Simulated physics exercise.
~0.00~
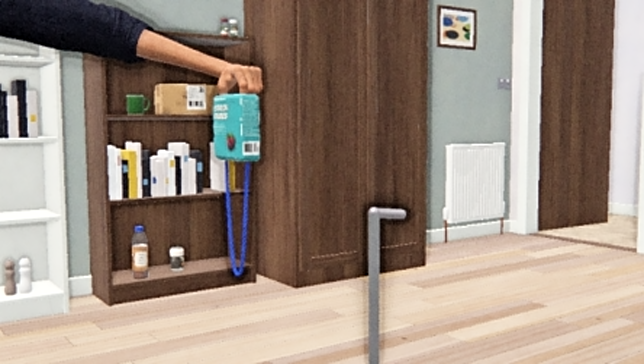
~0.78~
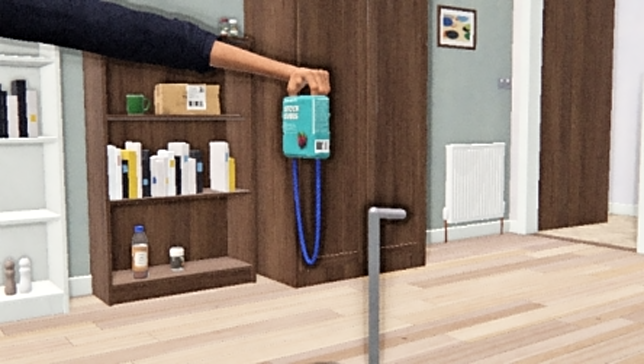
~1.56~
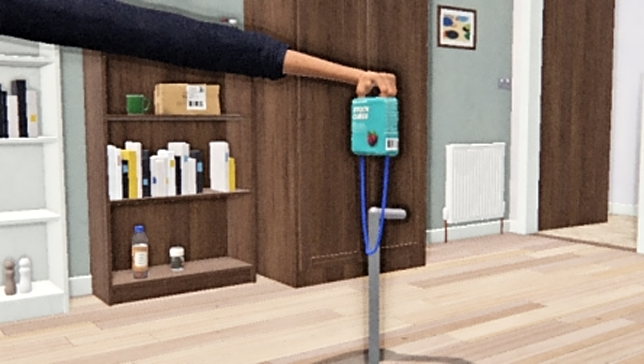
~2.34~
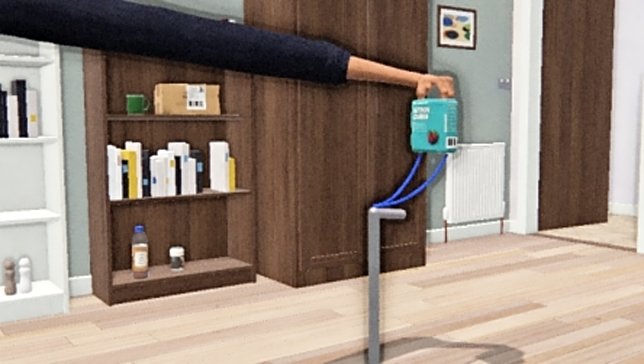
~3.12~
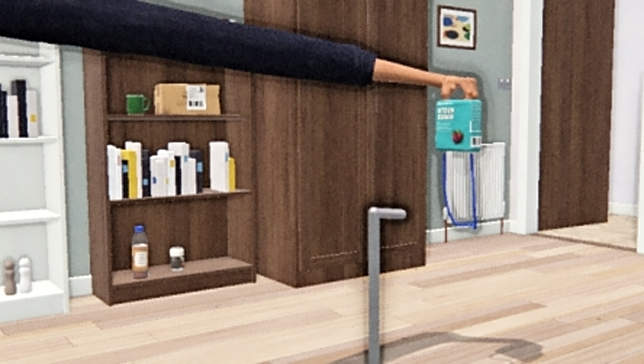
Arm carrying a turquoise pouch rightward over a hooked post, its dangling blue cord loop brushing the top and swinging clear.
